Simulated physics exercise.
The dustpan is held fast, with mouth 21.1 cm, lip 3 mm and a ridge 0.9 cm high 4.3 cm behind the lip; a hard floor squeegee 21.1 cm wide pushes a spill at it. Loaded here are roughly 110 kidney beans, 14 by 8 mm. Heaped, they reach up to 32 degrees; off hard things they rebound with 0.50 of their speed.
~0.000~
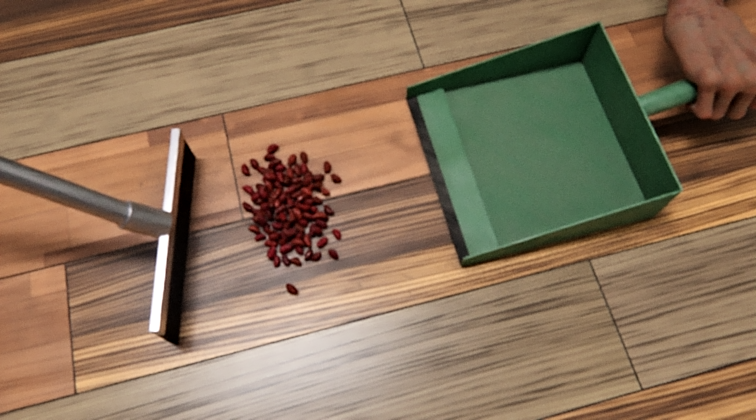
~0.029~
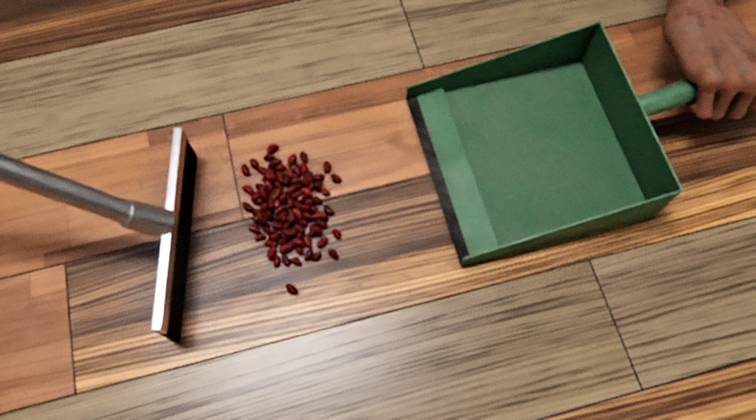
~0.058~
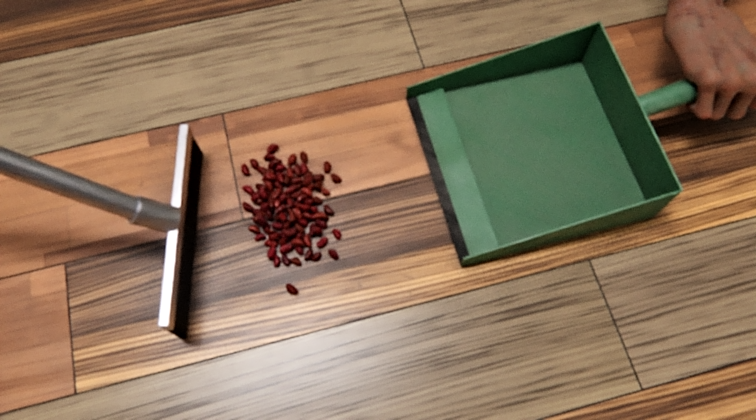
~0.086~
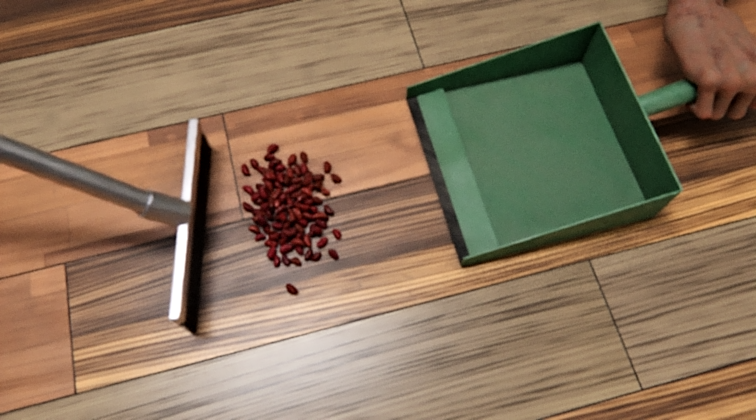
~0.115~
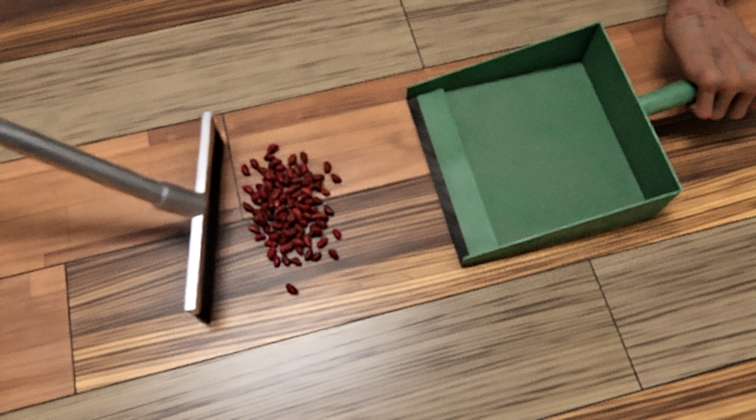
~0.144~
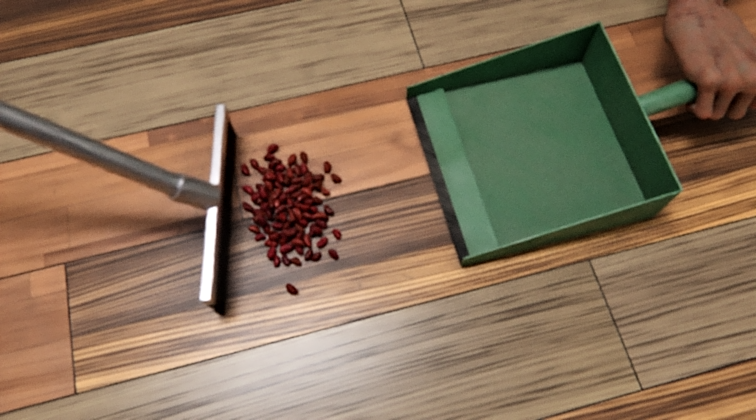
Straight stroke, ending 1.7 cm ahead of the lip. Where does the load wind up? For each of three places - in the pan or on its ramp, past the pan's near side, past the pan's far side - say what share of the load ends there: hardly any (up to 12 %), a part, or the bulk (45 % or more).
Pan: Hardly any; near side: Hardly any; far side: Hardly any.
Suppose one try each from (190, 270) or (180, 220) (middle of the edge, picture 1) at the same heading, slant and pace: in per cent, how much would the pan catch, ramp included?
5 and 5 per cent, roughly.
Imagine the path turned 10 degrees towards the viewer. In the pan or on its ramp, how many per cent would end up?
About 10 percent would end up there.
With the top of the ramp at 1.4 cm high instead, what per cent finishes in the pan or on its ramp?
I'd put it near 0 per cent, ramp counted.
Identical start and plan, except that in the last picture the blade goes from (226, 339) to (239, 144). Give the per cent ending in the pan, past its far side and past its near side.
Pan: 25, far side: 0, near side: 20.
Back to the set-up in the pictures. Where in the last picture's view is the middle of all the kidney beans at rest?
Centre at rest: Approx. (411, 170) px.
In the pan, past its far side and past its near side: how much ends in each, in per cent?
Pan 5, near side 5, far side 5.
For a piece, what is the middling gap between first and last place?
I'd say near 14 cm.
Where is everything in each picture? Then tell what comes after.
Blade from (158, 330) to (179, 137), moved 0.0 cm, 0 of the pieces shifted so far; middle of the pieces at (290, 204); pan at (541, 152), in the first picture.
Blade from (161, 329) to (181, 136), moved 0.2 cm, 0 of the pieces shifted so far; middle of the pieces at (290, 204), in the second picture.
Blade from (168, 324) to (187, 133), moved 0.9 cm, 0 of the pieces shifted so far; middle of the pieces at (290, 204), in the third picture.
Blade from (178, 318) to (196, 128), moved 2.1 cm, 0 of the pieces shifted so far; middle of the pieces at (290, 204), in the fourth picture.
Blade from (193, 309) to (209, 121), moved 3.6 cm, 0 of the pieces shifted so far; middle of the pieces at (290, 204), in the fifth picture.
Blade from (209, 299) to (223, 113), moved 5.2 cm, 0 of the pieces shifted so far; middle of the pieces at (290, 204); pan at (541, 152). Its pace works out near 0.56 m/s, heading 19 degrees away from the viewer's side, in the sixth picture.
After 0.33 s, middle of the blade 13 cm from the lip; 0 % over the lip, far side 0 %, near side 0 %.
After 0.45 s, middle of the blade 7 cm from the lip; 0 % over the lip, far side 5 %, near side 0 %.
After 0.70 s, middle of the blade 4 cm from the lip; 5 % over the lip, far side 5 %, near side 5 %.
At rest (1.5 s), pan 5 %, near side 5 %, far side 5 %, in front of the lip or behind the blade 85 %.
